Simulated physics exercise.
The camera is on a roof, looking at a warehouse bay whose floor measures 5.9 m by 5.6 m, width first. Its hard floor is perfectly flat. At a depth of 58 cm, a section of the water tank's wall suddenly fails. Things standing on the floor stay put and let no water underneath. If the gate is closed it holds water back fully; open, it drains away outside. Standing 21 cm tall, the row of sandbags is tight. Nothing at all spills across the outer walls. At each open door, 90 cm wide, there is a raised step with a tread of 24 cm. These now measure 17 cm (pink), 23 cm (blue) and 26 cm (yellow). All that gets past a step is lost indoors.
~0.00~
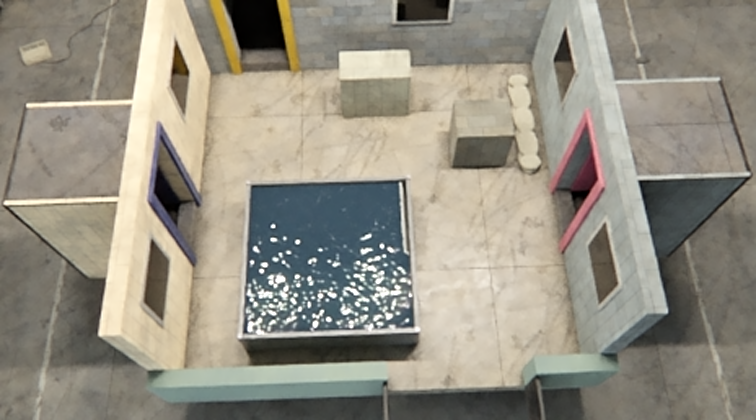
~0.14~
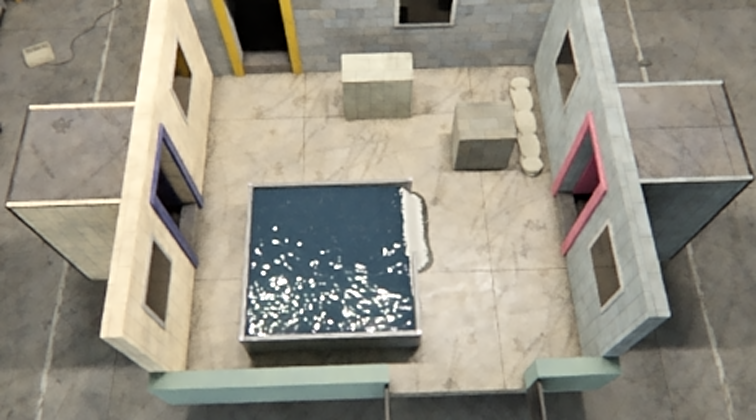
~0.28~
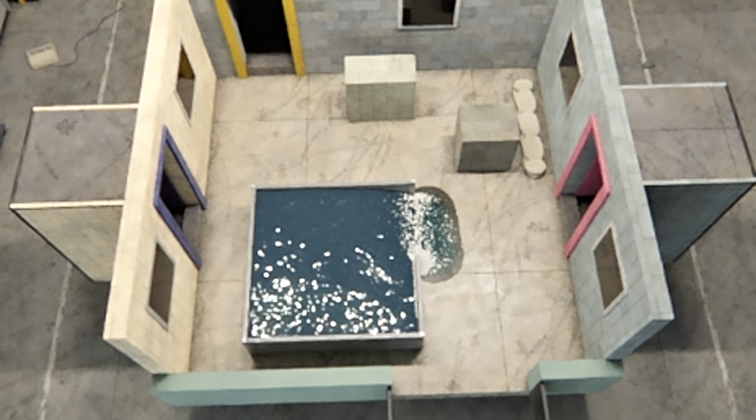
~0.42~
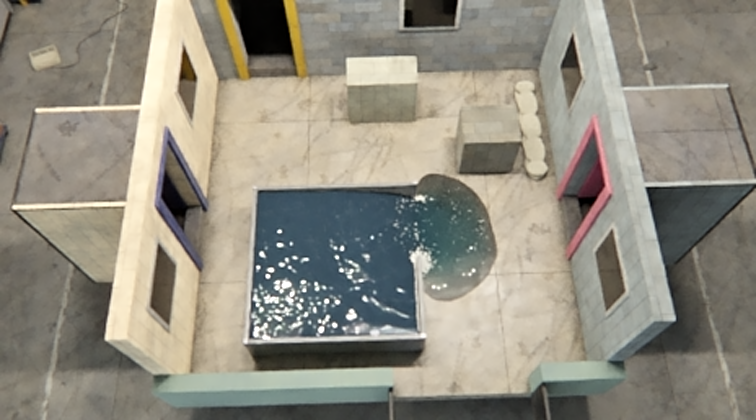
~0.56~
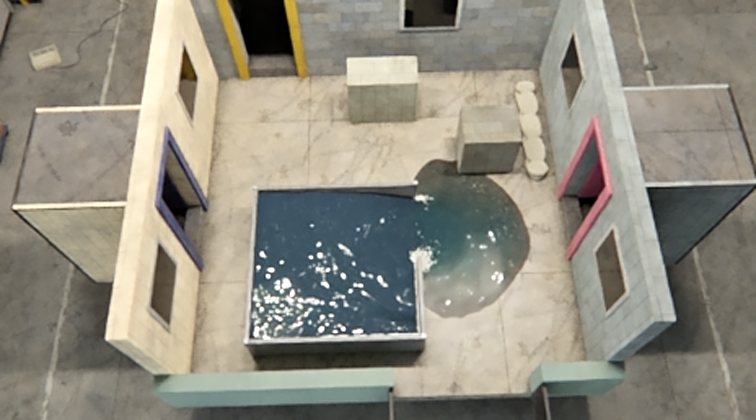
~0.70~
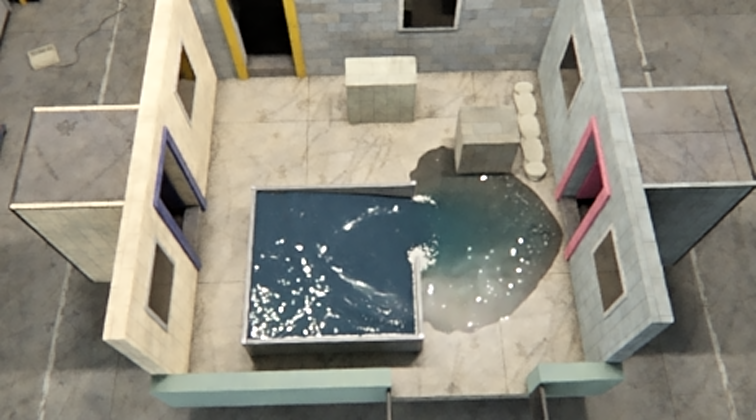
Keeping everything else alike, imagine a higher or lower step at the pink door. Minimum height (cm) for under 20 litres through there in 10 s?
Roughly 29 cm.
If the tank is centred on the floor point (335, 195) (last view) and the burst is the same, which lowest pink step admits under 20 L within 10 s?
With that change, some 12.0 centimetres.
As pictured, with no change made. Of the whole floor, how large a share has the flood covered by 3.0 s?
Wet share: Near 40 %.
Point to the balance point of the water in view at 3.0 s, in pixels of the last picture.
It lies near (405, 250) in the last picture.
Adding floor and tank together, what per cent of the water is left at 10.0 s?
I'd say near 78 per cent is still there.
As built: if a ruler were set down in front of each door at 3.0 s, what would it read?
Before pink it's 30 cm, before blue 0 cm, before yellow 0 cm.
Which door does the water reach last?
That's the blue one, it comes last.
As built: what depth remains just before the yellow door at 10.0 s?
It comes to about 3.5 centimetres deep.
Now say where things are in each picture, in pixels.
The first frame shows still water, 58 cm deep, in the water tank at (329, 255); the pink door at (573, 190) is dry.
In the second frame, the front is at (426, 264), 0.3 m from the gap at (409, 229); 0.2 m2 of floor is wet, 58 cm left at the back.
In the third frame, the front is at (459, 255), 0.7 m from the gap at (412, 231); 0.9 m2 of floor is wet, 58 cm left at the back.
In the fourth frame, the gap is at (414, 233), the front 1.2 m out at (490, 256); the back of the water tank holds 58 cm.
In the fifth frame, the gap is at (414, 233), the front 1.8 m out at (523, 248); the back of the water tank holds 58 cm.
In the sixth frame, the gap is at (412, 233), the front 2.4 m out at (556, 230); the back of the water tank holds 58 cm; the pink door at (579, 197), 2.5 m from the gap, is still 0.1 m from the nearest water.
After 1.4 s water covers 25 % of the floor, deepest (35 cm) near (550, 191); 25 cm at the pink door, 24 litres in over its 17 cm step.
After 3.0 s water covers 40 % of the floor, deepest (35 cm) near (531, 70); 30 cm at the pink door, 143 litres in over its 17 cm step.
After 10.0 s water covers 95 % of the floor, deepest (15 cm) near (531, 70); 13 cm at the pink door, 211 litres in over its 17 cm step.
At the pink door as built, the water arrived by 0.8 s and peaked near 34 cm at 2.0 s.
With a step of 26 cm, 42 litres would have come in within the 10 s; with 35 cm, 2 litres. So under 20 litres takes about 29 cm.
